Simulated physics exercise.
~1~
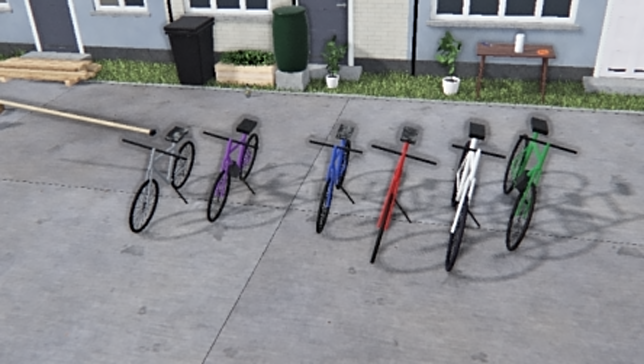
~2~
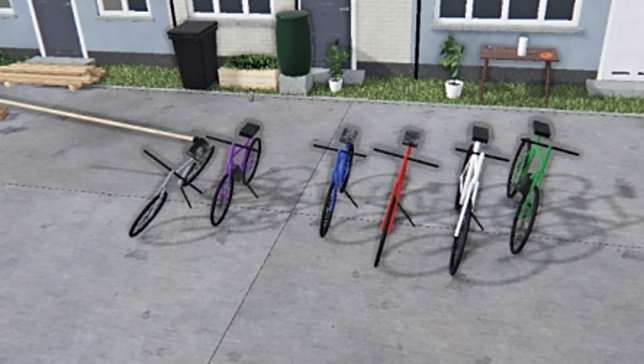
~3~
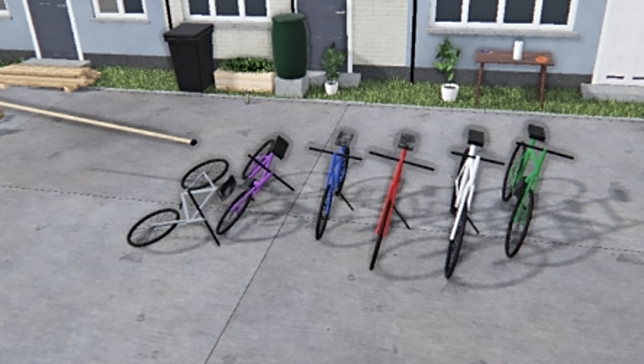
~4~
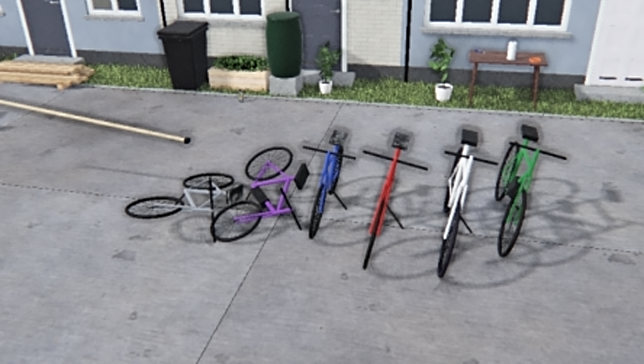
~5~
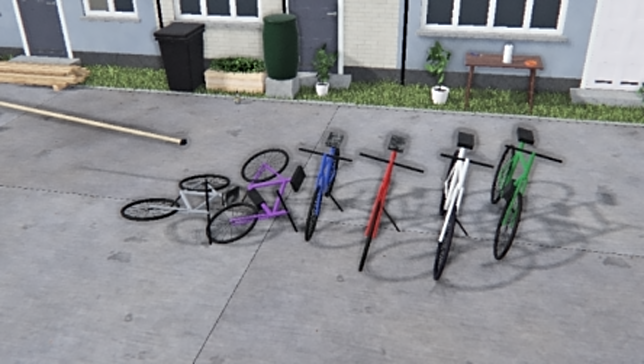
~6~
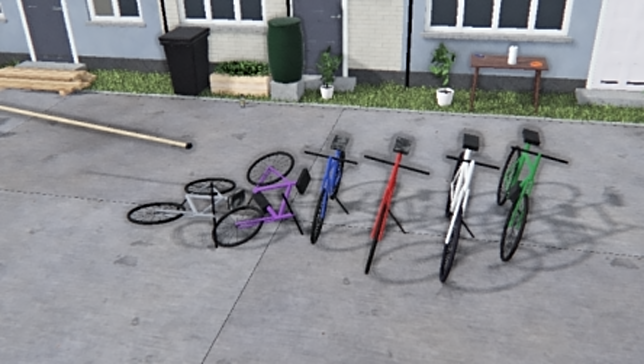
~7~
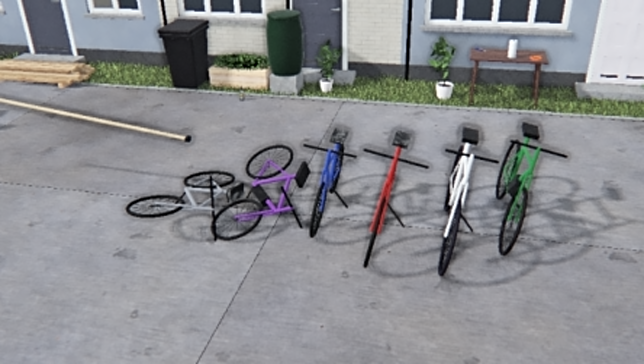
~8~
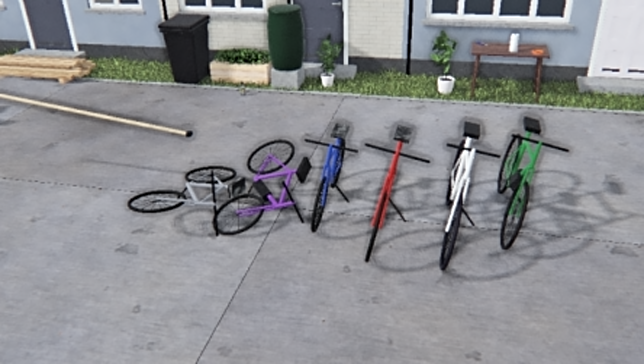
The clip opens on six bicycles standing in a row on grey paving in front of some houses, with a long pole lying at the left. The pole slides to the right toward the grey bicycle at the left end, which begins to lean over to the right. It keeps falling and meets the purple bicycle beside it, which tips in turn. Both go down and come to rest together on the ground, close beside the blue bicycle. The blue, red, white and green bicycles remain upright, and nothing more moves apart from a slight sway of the view.
